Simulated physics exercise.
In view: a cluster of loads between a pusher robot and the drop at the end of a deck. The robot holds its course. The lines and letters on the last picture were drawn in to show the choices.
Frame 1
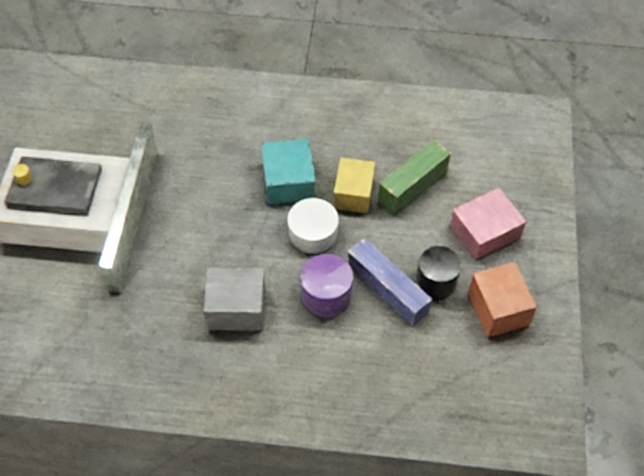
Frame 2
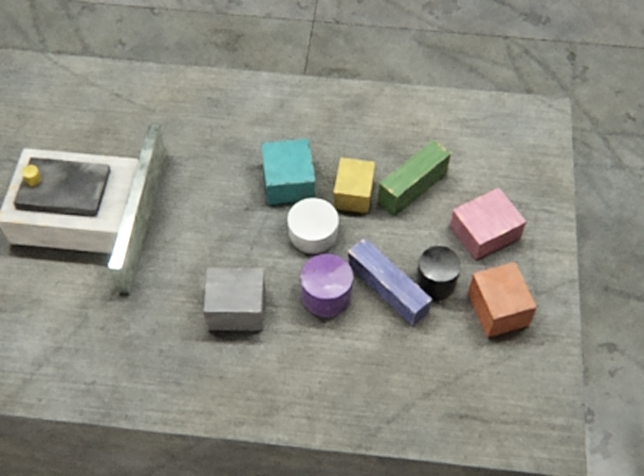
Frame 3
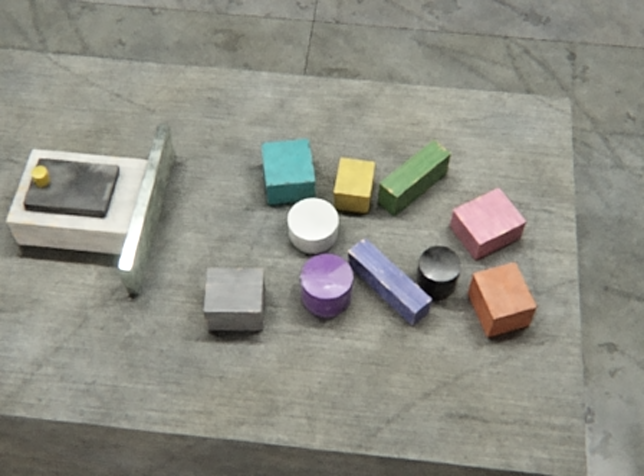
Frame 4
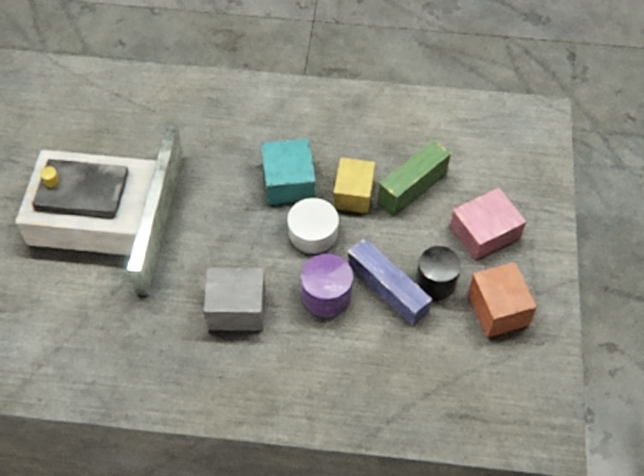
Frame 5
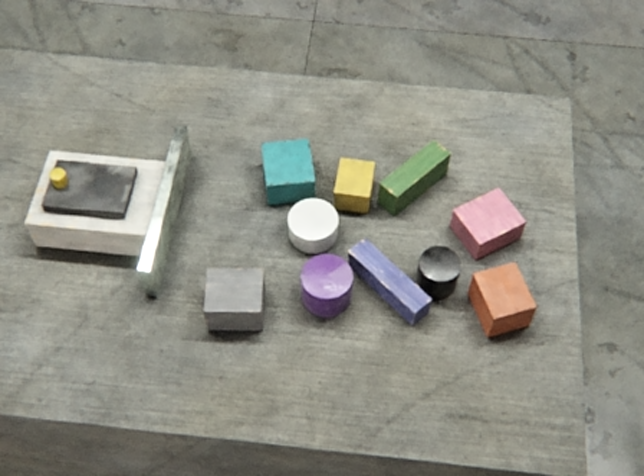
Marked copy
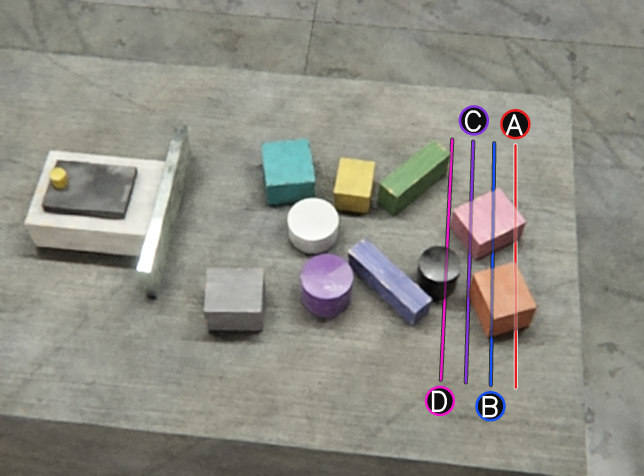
A white block-like machine with a dark top, a yellow knob and a pale upright plate across its front creeps rightward in a straight line at the left of a grey deck, seen from above at an angle. To its right sit teal, yellow, green, pink, orange, grey and blue blocks among white, purple and black cylinders. The plate touches none of them, and they and the camera stay still.
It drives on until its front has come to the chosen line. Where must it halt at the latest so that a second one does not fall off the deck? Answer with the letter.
At C, and not beyond.
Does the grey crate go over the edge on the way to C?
No.
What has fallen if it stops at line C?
The pink crate.
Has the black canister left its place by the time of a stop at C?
By then, yes.
On the marked copy, A at (516, 256); B at (493, 254); C at (470, 252); D at (447, 250).
Taking C. A third of the way, robot (206, 198); grey crate (289, 316); turquoise crate (313, 174).
Two thirds of the way, robot (316, 209); orange crate (510, 303); pink crate (508, 236).
When it is over, robot (401, 217); pink crate over the edge; orange crate (578, 311); one fallen.
As for the rest, A drops five; B drops four; D is within the limit but short.
